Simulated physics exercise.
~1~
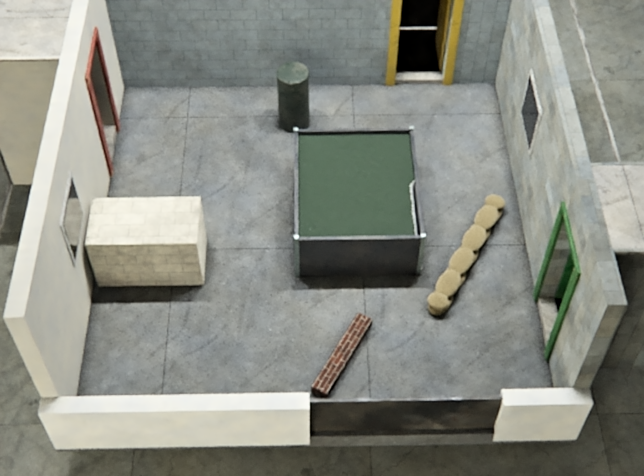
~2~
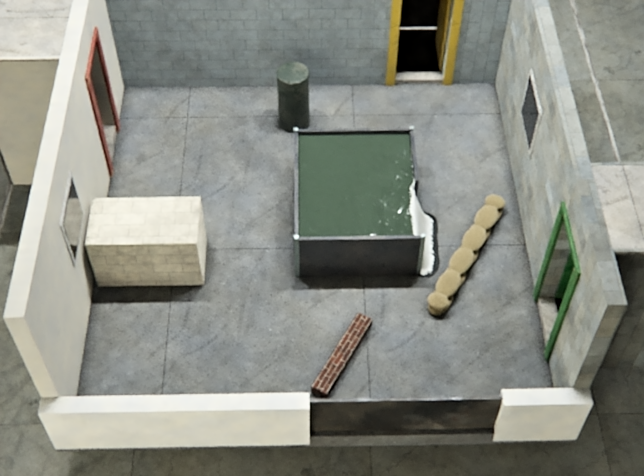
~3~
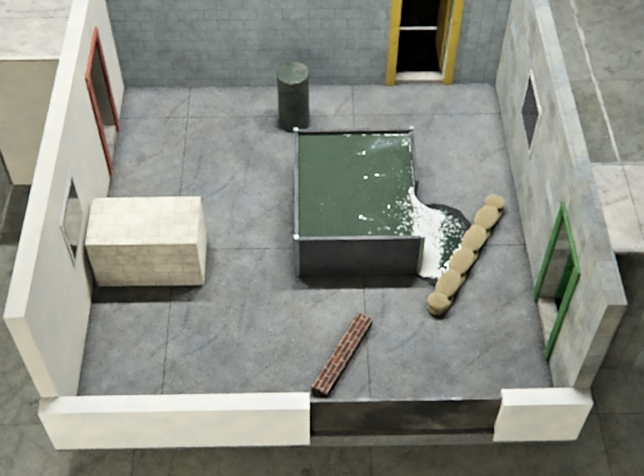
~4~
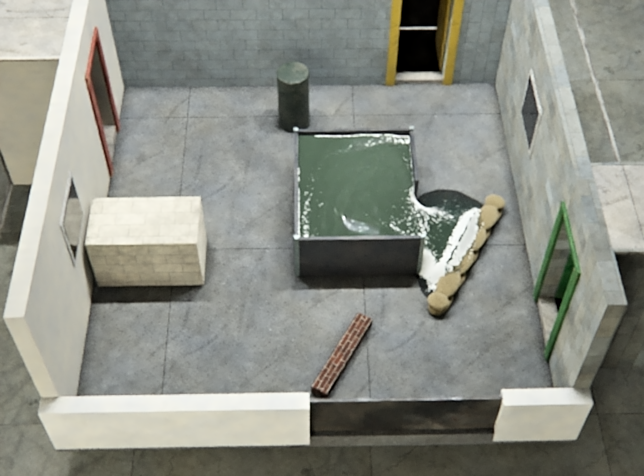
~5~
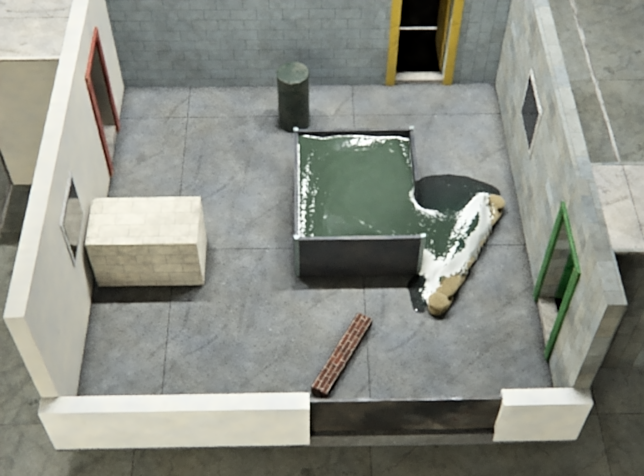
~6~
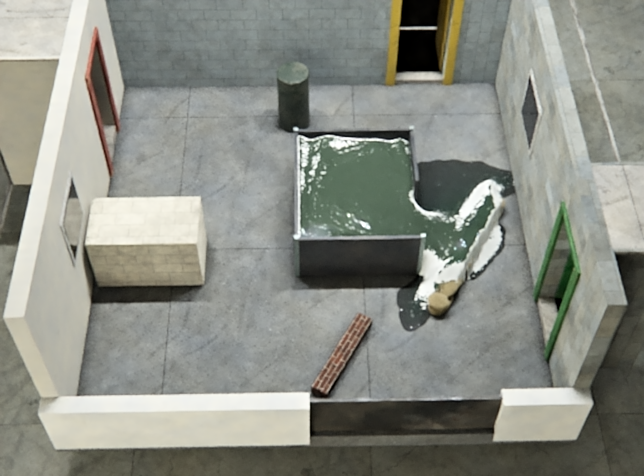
On a workshop floor, green water bursts from a tank's right side and washes over sandbags.
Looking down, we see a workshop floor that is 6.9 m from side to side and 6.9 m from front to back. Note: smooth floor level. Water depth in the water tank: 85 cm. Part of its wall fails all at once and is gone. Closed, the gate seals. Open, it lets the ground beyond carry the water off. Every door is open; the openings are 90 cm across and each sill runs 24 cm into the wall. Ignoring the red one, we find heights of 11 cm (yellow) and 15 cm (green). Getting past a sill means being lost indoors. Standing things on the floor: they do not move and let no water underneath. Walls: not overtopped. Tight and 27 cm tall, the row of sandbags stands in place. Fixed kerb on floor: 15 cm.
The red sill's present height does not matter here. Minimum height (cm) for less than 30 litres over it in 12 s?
Around 5 cm.
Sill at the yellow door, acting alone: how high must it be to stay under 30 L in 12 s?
At the yellow door you'd want roughly 23 cm.
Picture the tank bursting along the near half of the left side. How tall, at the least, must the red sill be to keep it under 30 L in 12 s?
Near 15 cm.
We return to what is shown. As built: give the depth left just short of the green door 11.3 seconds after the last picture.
Some 8.0 cm.
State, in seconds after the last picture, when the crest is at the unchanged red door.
Peak time: About 10.5 s.
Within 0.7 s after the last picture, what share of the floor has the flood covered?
Roughly 25 percent.
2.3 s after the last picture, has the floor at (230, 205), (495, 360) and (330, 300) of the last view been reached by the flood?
In turn: Not reached, wet, flooded.
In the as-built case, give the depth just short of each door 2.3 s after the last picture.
Door by door in cm - yellow 25, green 9, red 0.
Then, 0.7 s after the last picture water covers 25 % of the floor, deepest (62 cm) near (448, 265); it has not reached the red door.
Then, 2.3 s after the last picture water covers 50 % of the floor, deepest (39 cm) near (448, 265); it has not reached the red door.
Then, 11.3 s after the last picture water covers 95 % of the floor, deepest (12 cm) near (466, 229); 8 cm at the red door, 0 litres in over its 18 cm sill.
At the red door as built, the water peaked near 9 cm, 10.5 s after the last picture.
Run again over the same 12 s with other heights there, 42 litres in over 4.5 cm, 20 litres over 6 cm. The limit of 30 litres is kept from about 5 cm up.
